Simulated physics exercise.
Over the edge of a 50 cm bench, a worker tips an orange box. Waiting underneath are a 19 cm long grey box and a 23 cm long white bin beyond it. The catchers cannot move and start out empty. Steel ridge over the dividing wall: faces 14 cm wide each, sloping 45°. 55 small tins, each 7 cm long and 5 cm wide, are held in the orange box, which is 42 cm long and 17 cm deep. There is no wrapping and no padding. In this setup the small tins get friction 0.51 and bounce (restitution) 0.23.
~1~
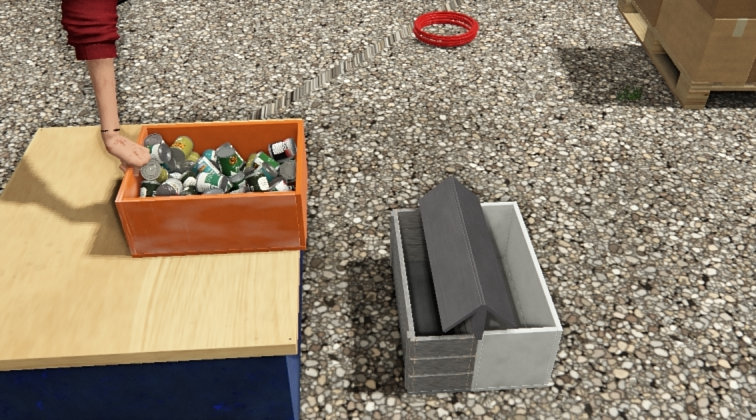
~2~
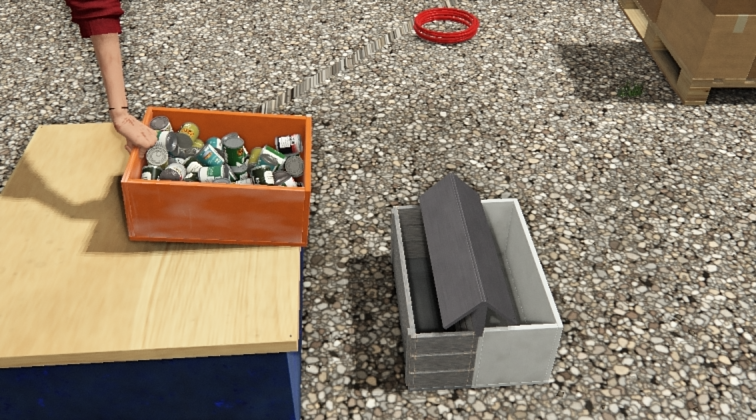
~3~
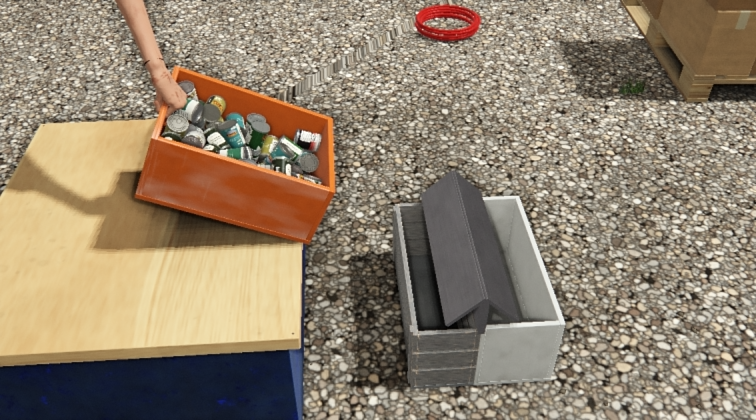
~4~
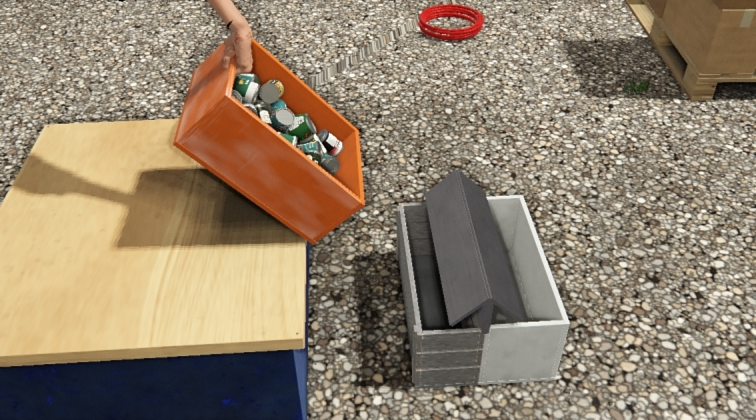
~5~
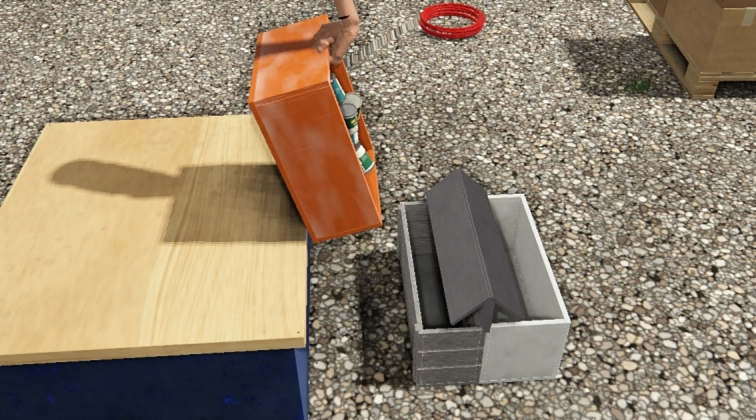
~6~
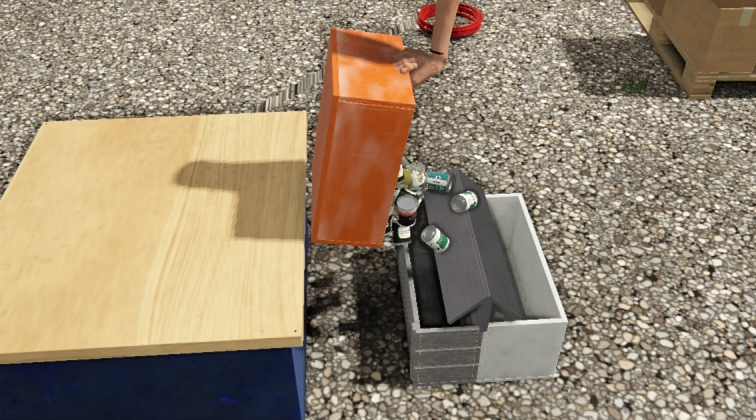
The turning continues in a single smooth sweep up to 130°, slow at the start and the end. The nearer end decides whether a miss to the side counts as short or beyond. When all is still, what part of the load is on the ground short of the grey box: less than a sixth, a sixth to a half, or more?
Greater than half of them finish on the ground short of the grey box.
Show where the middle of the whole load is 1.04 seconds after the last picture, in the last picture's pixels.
Roughly at pixel (383, 313).
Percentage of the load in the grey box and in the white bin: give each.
Shares: Approx. 35 % and 0 %.
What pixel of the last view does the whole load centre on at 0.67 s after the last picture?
About (398, 308).
Then, 0.17 s after the last picture, tilt 115°; 30 still in the orange box, 4 in the grey box and 21 in the air.
Then, 0.37 s after the last picture, tilt 127°; 11 still in the orange box, 14 in the grey box, 4 on the ground short of the grey box, 1 on the ground beyond the white bin and 25 in the air.
Then, 0.67 s after the last picture, tilt 130°; 1 still in the orange box, 15 in the grey box, 23 on the ground short of the grey box, 1 on the ground beyond the white bin and 15 in the air.
Outcome (1.04 s after the last picture), 18 in the grey box, 1 in the white bin, 35 on the ground short of the grey box and 1 on the ground beyond the white bin. Asked share, 35 of 55, 64 per cent.
